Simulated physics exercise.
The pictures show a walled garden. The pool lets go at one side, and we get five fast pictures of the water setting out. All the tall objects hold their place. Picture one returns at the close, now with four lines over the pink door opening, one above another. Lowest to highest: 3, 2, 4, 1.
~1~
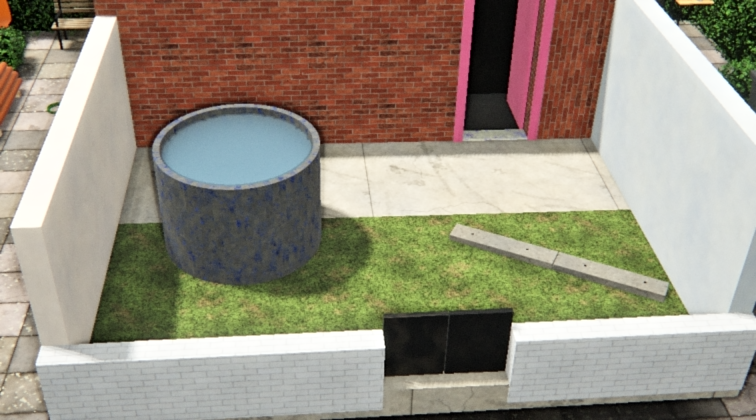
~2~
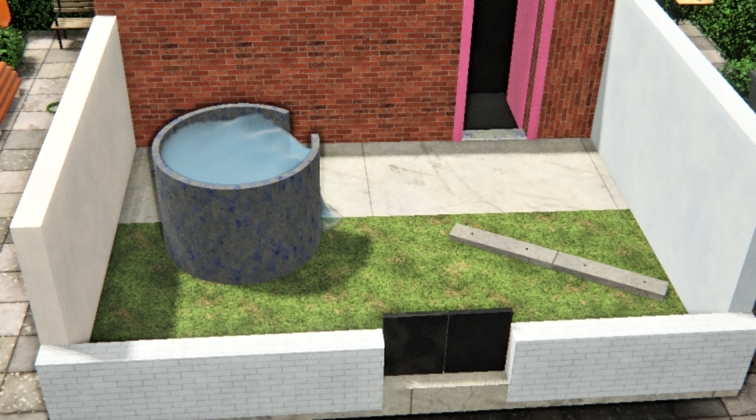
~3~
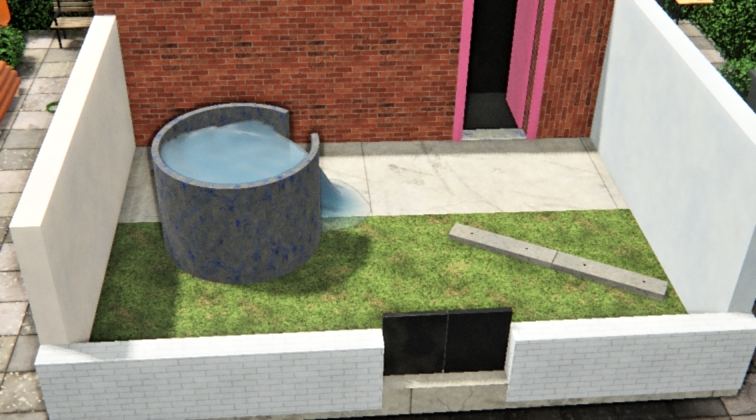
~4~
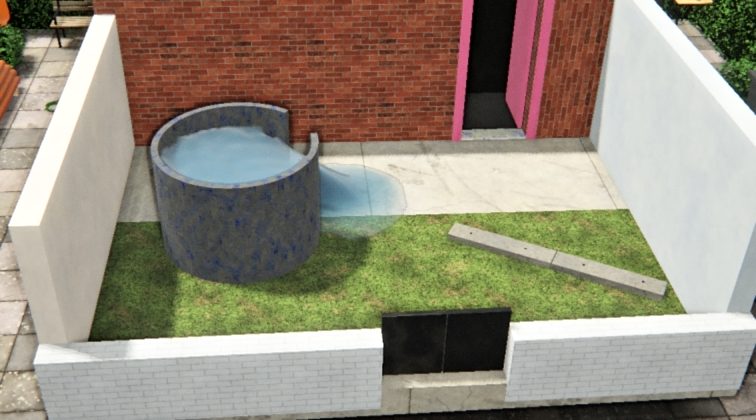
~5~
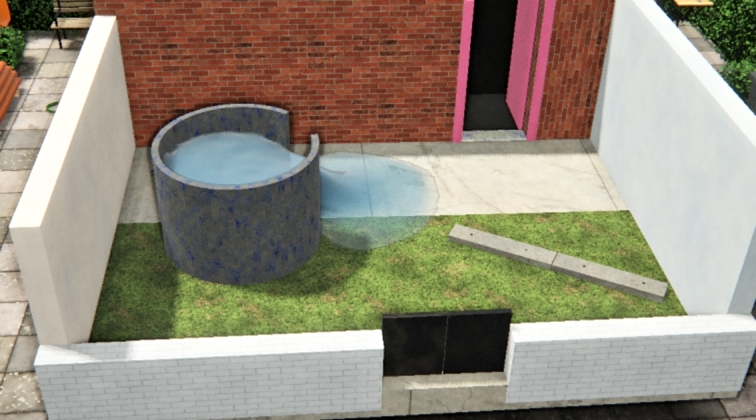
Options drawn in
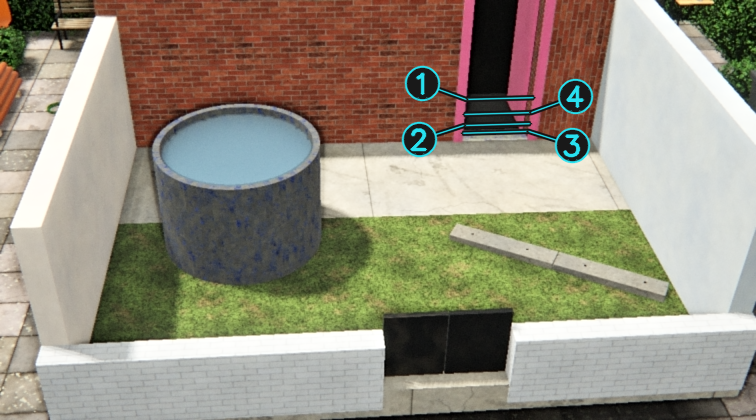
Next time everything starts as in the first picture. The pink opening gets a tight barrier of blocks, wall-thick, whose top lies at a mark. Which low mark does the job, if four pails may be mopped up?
That is line 2.
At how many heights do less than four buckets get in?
Three.
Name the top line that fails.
3 it is.
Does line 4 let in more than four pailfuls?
No, that is safe.
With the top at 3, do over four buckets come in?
Yes, that goes wrong.
On the marked copy, 1 at (499, 98); 2 at (496, 124); 3 at (496, 132); 4 at (498, 113); from the bottom up 3, 2, 4, 1.
If 1 is chosen, nothing gets over.
If 2 is chosen, a splash gets over, under a bucket.
If 3 is chosen, about 8 bucketfuls get in.
If 4 is chosen, nothing gets over.
